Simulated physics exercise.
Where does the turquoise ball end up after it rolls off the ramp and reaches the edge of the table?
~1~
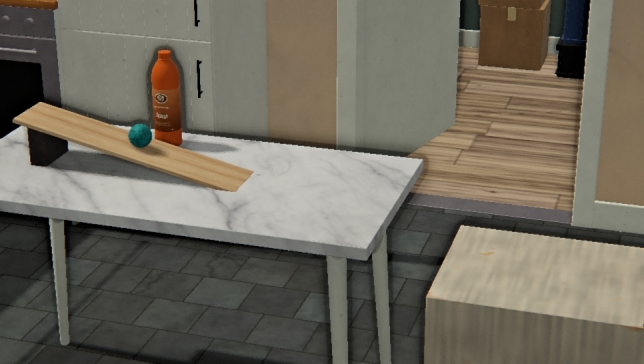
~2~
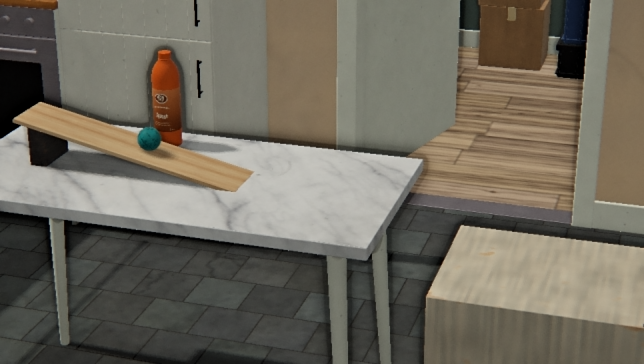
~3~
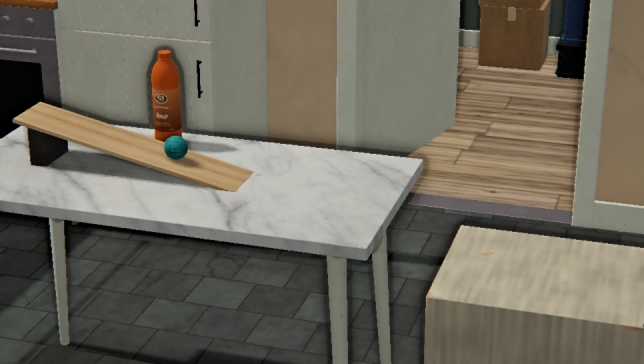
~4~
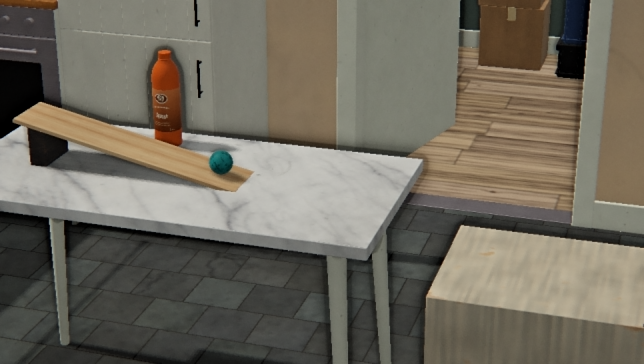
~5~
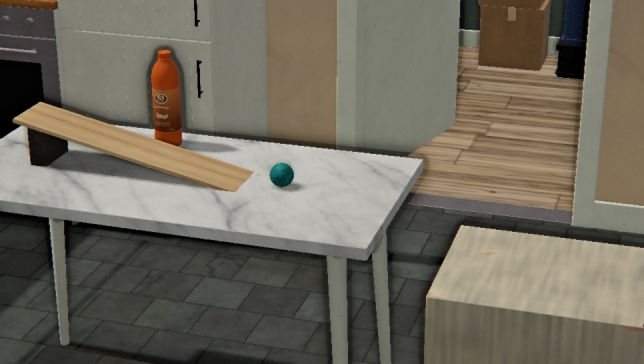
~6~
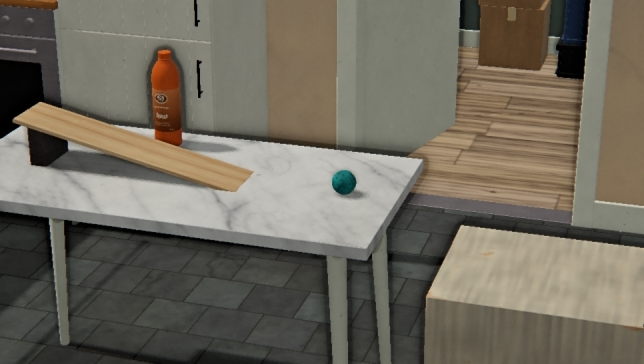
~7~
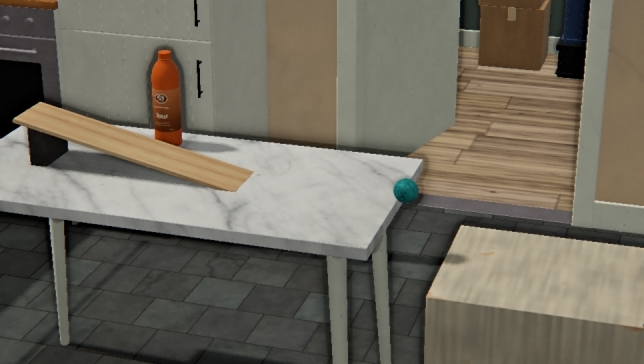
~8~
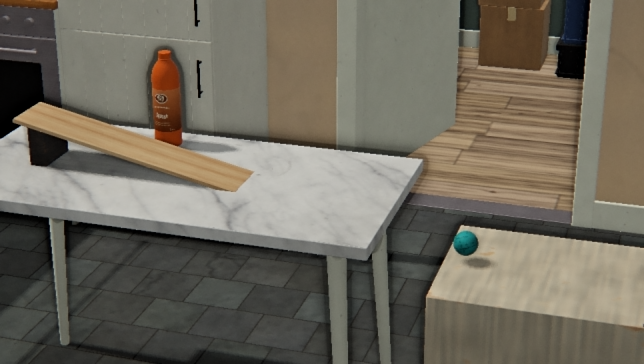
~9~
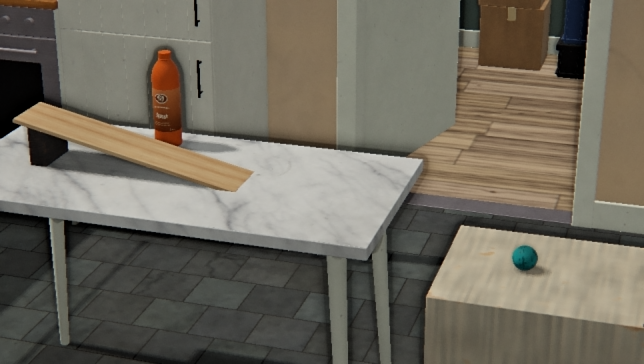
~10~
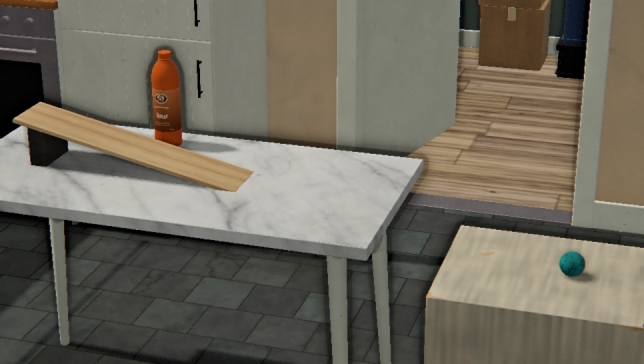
It gets across the gap and ends up on top of the lower wooden block to the right of the table.
In a kitchen, a turquoise ball rolls down a wooden ramp on a marble-topped table, passing an orange bottle that stays still. It leaves the table's right edge, drops across the gap onto a lower wooden block, and moves right along its top.
